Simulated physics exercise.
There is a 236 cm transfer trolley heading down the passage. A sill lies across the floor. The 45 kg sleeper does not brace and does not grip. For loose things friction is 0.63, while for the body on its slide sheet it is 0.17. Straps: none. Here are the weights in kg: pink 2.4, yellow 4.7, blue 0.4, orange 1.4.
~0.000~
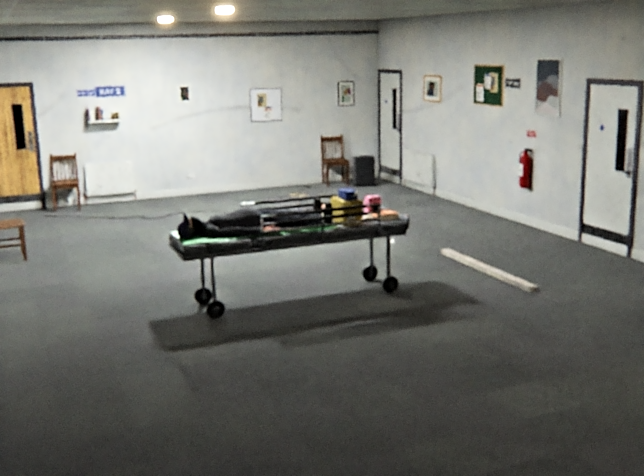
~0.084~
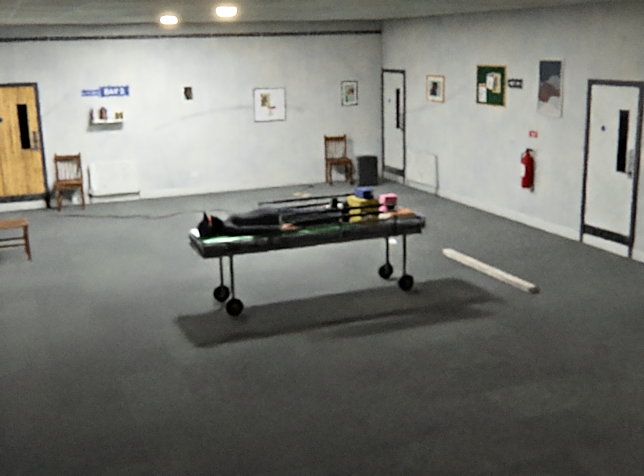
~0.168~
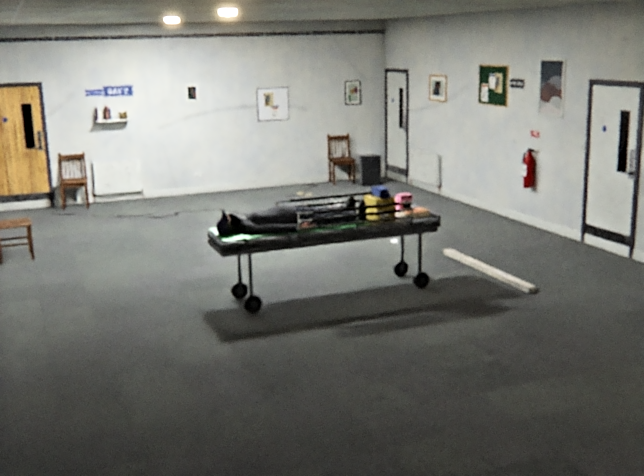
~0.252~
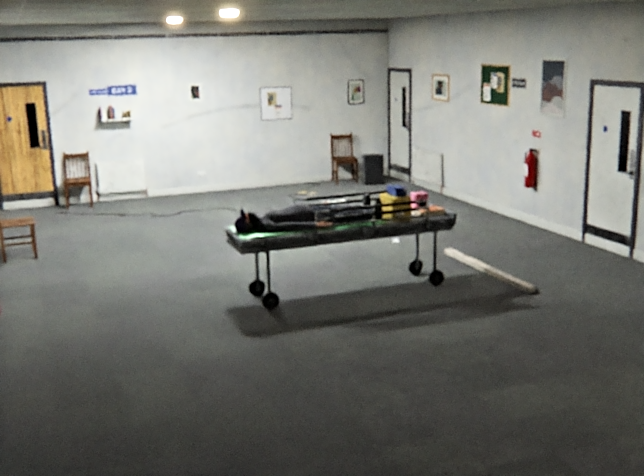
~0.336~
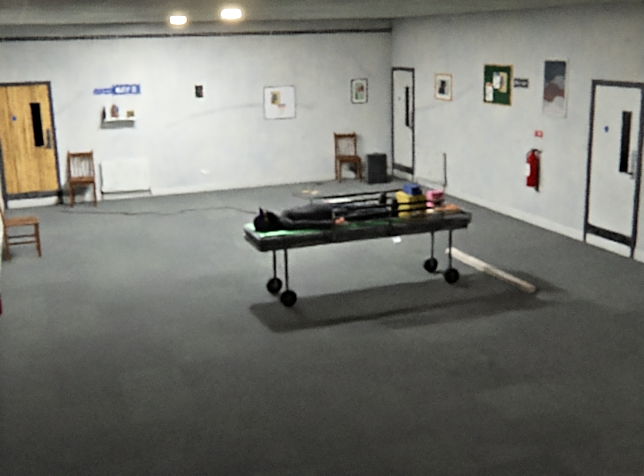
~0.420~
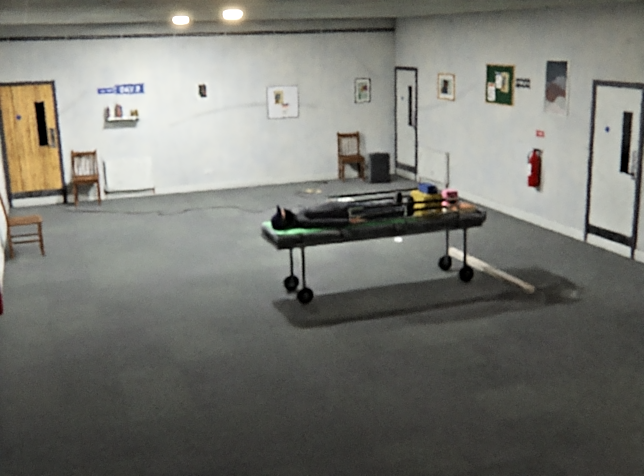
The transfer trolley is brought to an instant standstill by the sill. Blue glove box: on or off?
Off.
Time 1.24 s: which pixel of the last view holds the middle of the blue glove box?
Somewhere close to (517, 223).
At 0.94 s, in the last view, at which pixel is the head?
Roughly (342, 214).
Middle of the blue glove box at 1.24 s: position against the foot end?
Past it by some 25 cm.
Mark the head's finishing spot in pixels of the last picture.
It ends up around (342, 214), more or less.
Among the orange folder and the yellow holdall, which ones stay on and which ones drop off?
The orange folder keeps its spot, while the yellow holdall keeps its spot.
It happens at 0.54 s.
After 0.69 s the blue glove box is 35 cm short of the foot end, tilted 5°, near (472, 182) in the last picture's view; the yellow holdall 43 cm short of the foot end, tilted 0°.
After 0.94 s the blue glove box is 8 cm short of the foot end, tilted 95°, near (493, 192) in the last picture's view.
After 1.24 s the blue glove box is 25 cm past the foot end, tilted 170°, near (517, 223) in the last picture's view.
When all is still (1.7 s), pink pump drops off; yellow holdall stays on; blue glove box drops off; orange folder stays on; left ankle stops short of the foot end.
